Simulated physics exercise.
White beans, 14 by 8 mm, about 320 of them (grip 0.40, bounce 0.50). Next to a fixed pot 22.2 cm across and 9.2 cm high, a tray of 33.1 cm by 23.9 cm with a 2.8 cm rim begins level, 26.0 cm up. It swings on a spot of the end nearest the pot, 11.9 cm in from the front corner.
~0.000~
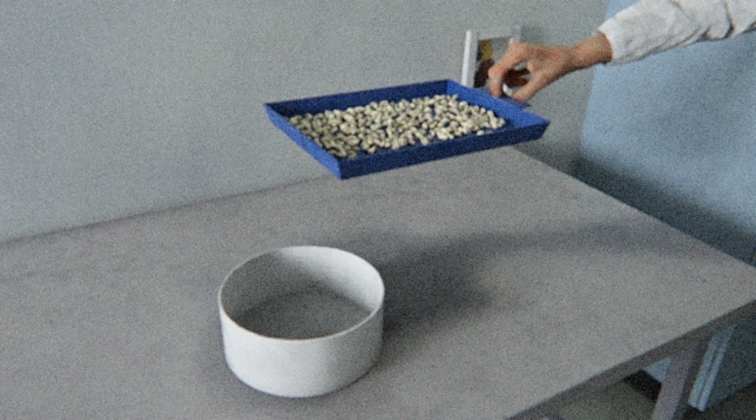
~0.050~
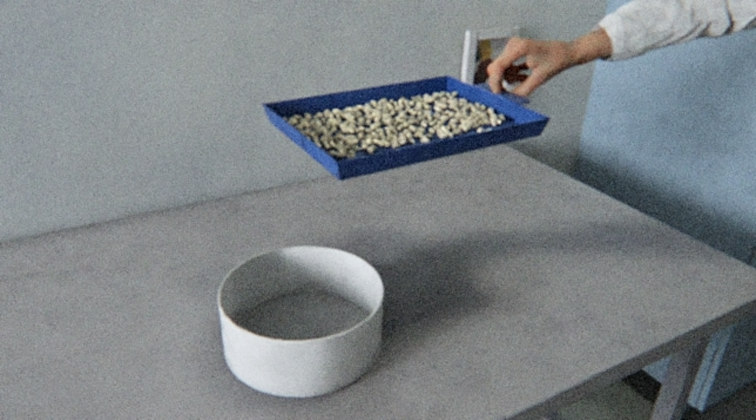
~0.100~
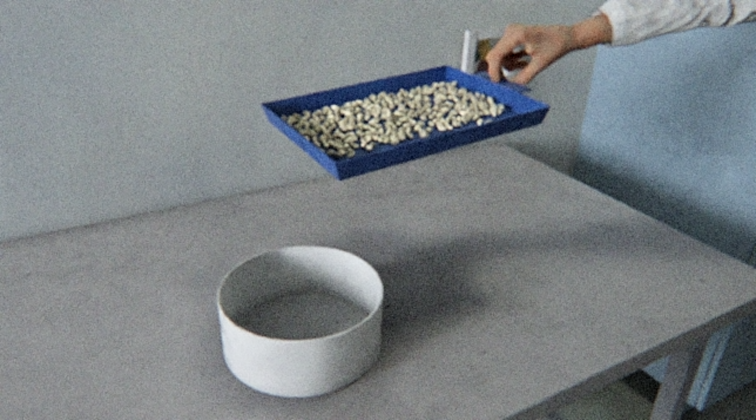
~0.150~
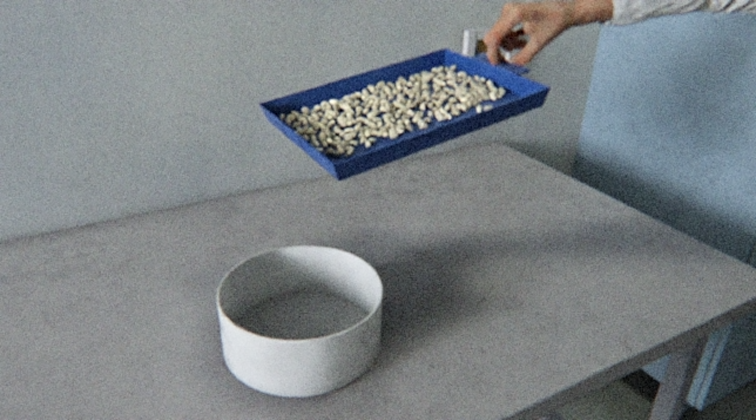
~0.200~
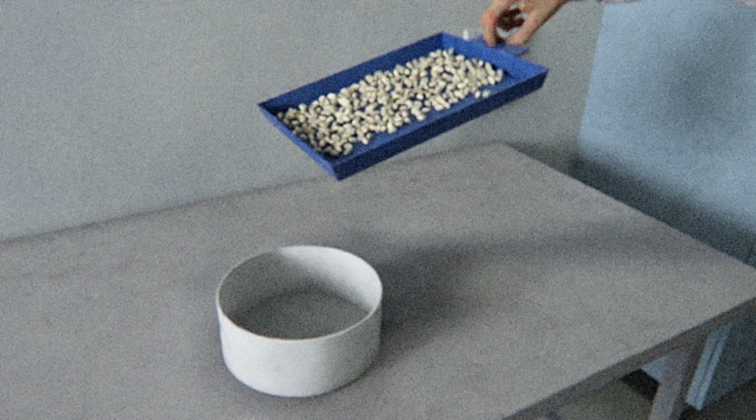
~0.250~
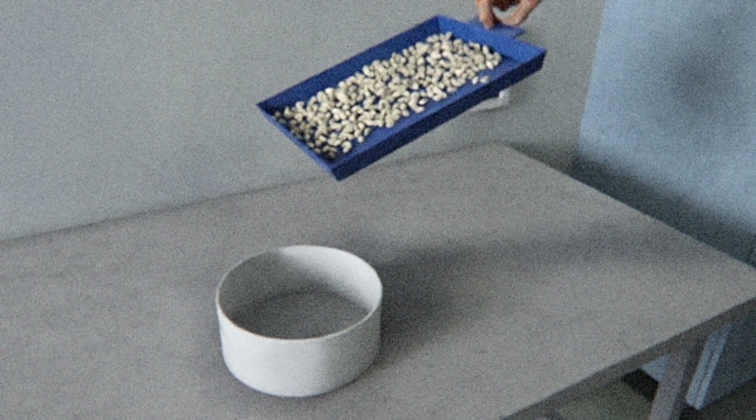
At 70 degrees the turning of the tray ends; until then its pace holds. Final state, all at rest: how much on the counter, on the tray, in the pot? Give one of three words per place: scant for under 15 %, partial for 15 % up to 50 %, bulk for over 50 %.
In the end counter: Will likely hold a medium amount, left on the tray: Will likely hold a medium amount, pot: Will likely hold a medium amount.
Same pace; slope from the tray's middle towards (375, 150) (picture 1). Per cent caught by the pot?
That comes to around 80 per cent.
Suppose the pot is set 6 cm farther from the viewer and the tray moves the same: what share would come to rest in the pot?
40 per cent.
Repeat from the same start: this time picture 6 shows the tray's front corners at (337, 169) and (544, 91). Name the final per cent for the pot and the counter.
Final per cent - pot 65, counter 0.
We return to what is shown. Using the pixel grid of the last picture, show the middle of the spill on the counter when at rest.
(165, 308), about.
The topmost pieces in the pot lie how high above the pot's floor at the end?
About 1.5 centimetres.
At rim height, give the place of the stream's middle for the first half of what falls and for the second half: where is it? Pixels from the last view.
I'd mark about (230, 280) for the first half, then (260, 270) for the second.
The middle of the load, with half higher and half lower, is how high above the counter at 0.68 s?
Height: Around 28 cm.
Then, at 0.51 s, tilt 45 degrees; the tray holds 100 %, the pot 0 %.
Then, at 0.68 s, tilt 62 degrees; the tray holds 100 %, the pot 0 %.
After 0.97 s, tilt 70 degrees; the tray holds 40 %, the pot 25 %.
By 2.4 s all is still; counter 30 %, tray 40 %, pot 35 %.
